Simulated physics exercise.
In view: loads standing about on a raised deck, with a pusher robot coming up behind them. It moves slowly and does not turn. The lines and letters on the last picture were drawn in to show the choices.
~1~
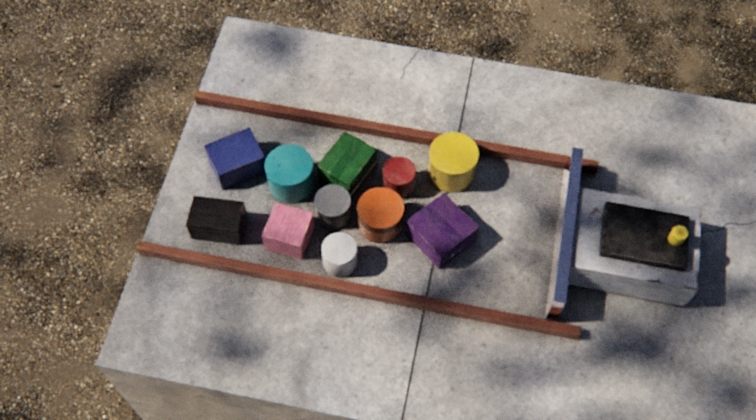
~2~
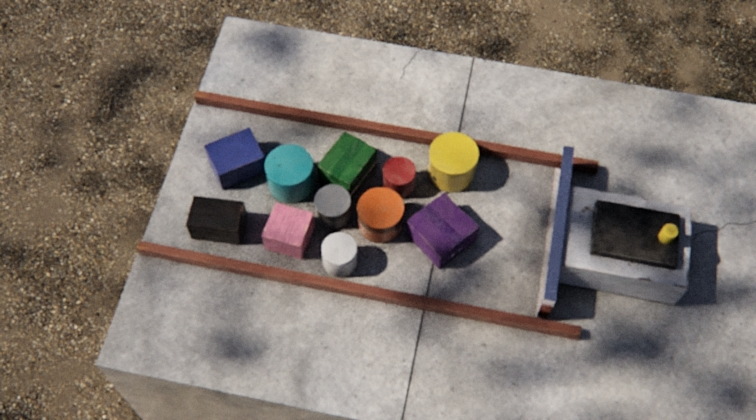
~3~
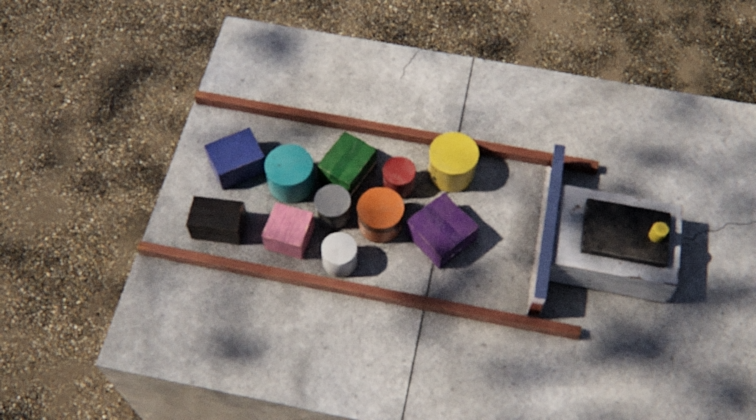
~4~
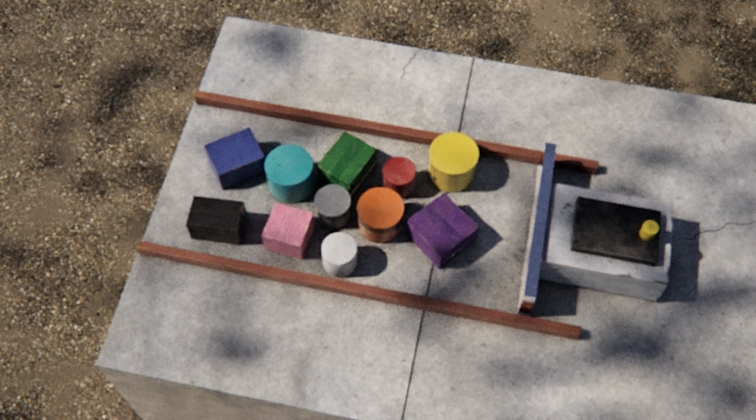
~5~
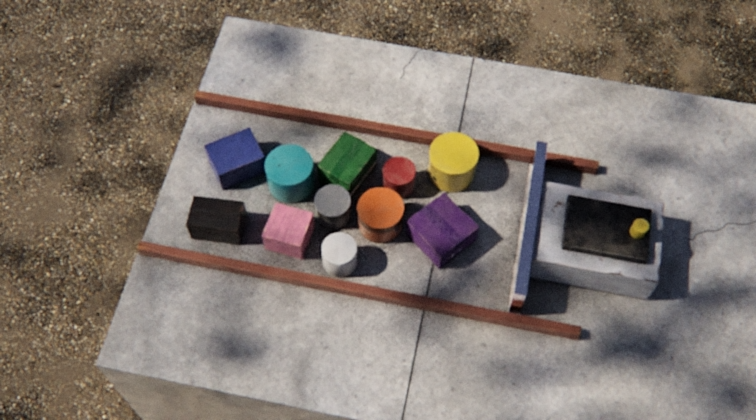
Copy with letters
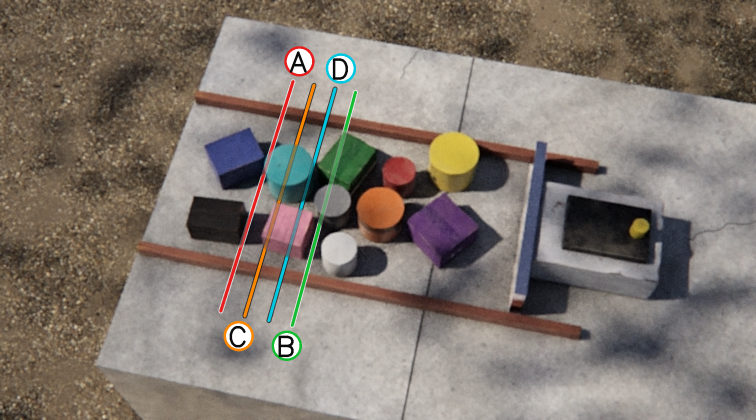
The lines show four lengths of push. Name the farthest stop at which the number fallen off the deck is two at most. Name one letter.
At C, and not beyond.
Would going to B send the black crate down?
No.
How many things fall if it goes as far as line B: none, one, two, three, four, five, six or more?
The count is none.
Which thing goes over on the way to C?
The blue crate.
On the marked copy, A at (260, 188); B at (326, 201); C at (282, 192); D at (304, 196).
Following C. Soon after the start, robot (507, 210); yellow pail (419, 156); grey pail (317, 200).
Later, robot (417, 193); blue crate (214, 147); black crate (191, 216).
In the end, robot (348, 181); blue crate over the edge; black crate (151, 213); one fallen.
As for the rest, A drops four; B is within the limit but short; D is within the limit but short.
